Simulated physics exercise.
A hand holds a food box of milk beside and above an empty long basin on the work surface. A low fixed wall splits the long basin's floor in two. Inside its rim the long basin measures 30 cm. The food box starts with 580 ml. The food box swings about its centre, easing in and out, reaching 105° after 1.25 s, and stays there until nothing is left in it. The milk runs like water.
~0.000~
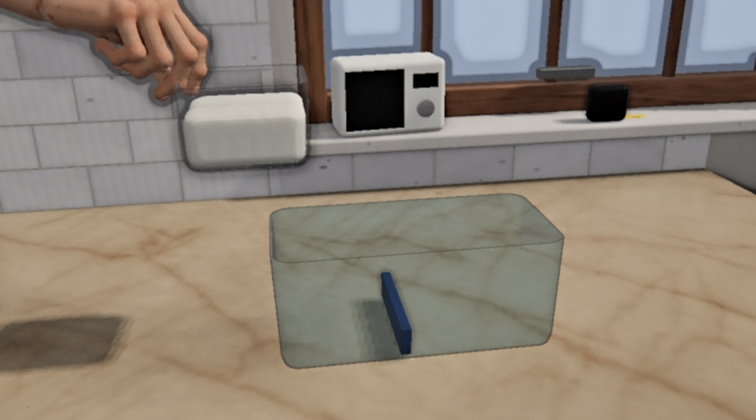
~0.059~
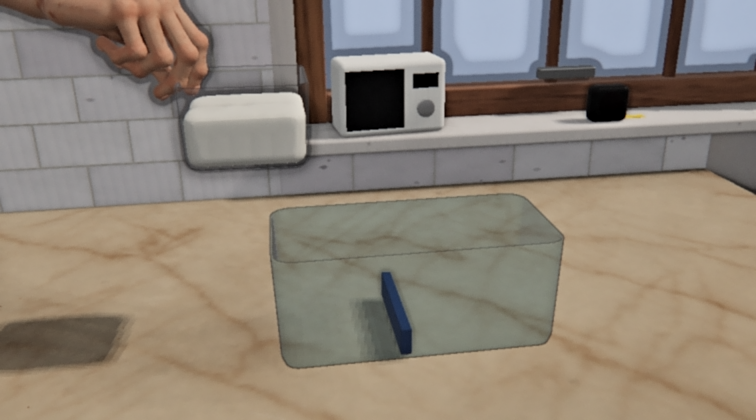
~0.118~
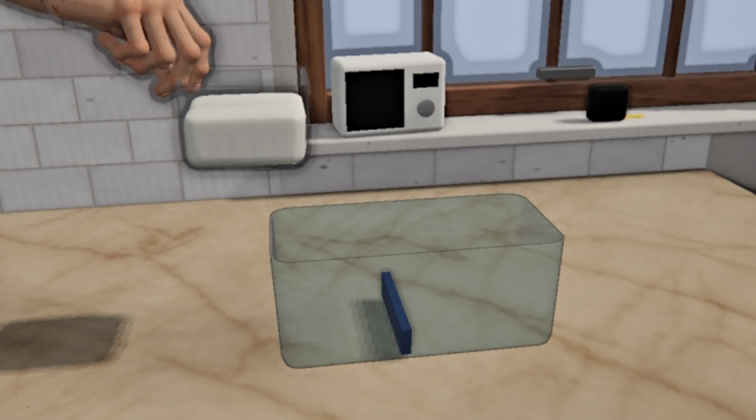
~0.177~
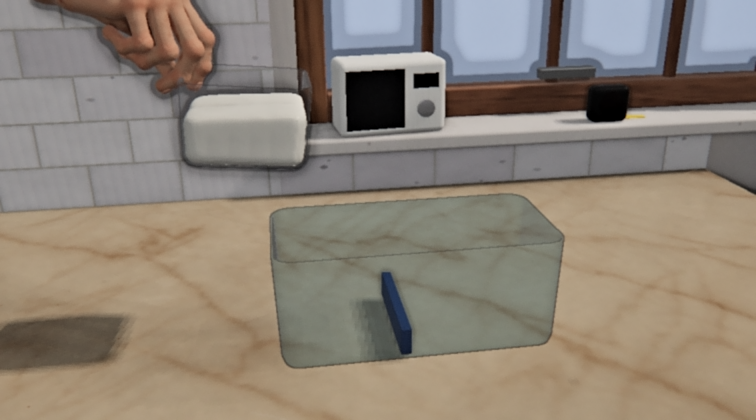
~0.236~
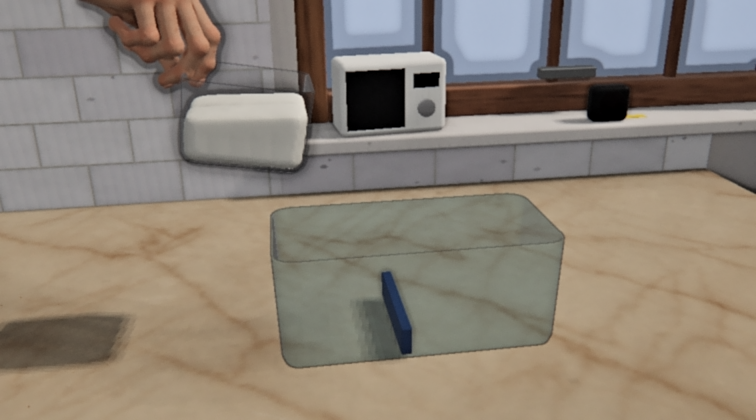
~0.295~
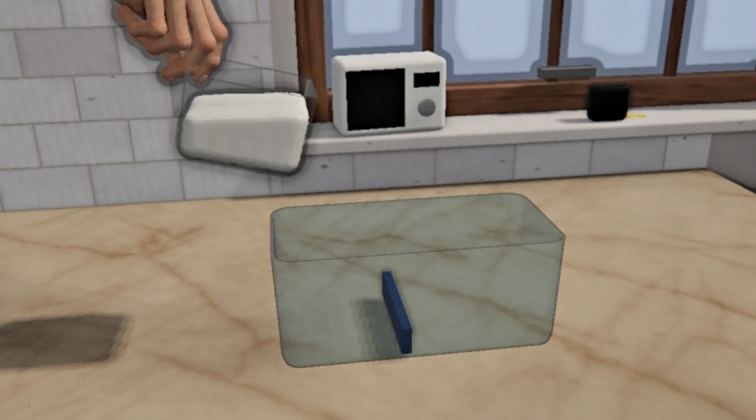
A hand holds a white food box above the counter and slowly tilts it rightward.
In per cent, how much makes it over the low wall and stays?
The far part has some 19 per cent.
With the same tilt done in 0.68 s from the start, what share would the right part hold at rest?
Then about 15 per cent.
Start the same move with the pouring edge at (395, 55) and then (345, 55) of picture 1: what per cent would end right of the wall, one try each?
First 95, then 70 per cent.
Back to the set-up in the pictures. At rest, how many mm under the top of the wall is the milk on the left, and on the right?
Left about 6 mm, right about 28 mm.
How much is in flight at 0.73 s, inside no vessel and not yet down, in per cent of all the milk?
About 26 per cent.
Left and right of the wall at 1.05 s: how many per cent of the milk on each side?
Near 56 on the left, 16 on the right.
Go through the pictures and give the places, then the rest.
It leans 0°; its right rim is at (304, 76); the milk meets the walls at (188, 108) and (302, 103); the long basin's rim runs from (271, 236) to (542, 217); the wall's top is at (395, 300), in the first picture.
It leans 1°; its right rim is at (304, 76); the milk meets the walls at (188, 108) and (303, 103), in the second picture.
It leans 2°; its right rim is at (306, 78); the milk meets the walls at (188, 107) and (303, 103), in the third picture.
It leans 5°; its right rim is at (308, 81); the milk meets the walls at (189, 107) and (304, 104), in the fourth picture.
It leans 9°; its right rim is at (310, 85); the milk meets the walls at (188, 107) and (305, 103), in the fifth picture.
It leans 14°; its right rim is at (312, 90); the milk meets the walls at (189, 107) and (307, 103), in the sixth picture.
After 0.73 s the tilt is 66° and 68 per cent is still to pour, 6 is left of the wall and 0 right of it.
After 1.05 s the tilt is 99° and 16 per cent is still to pour, 57 is left of the wall and 15 right of it.
After 1.39 s the tilt is 105° and 0 per cent is still to pour, 79 is left of the wall and 18 right of it.
After 1.75 s the tilt is 105° and 0 per cent is still to pour, 80 is left of the wall and 19 right of it.
In the end 80 per cent lies left of the wall, 19 right of it and 1 outside.
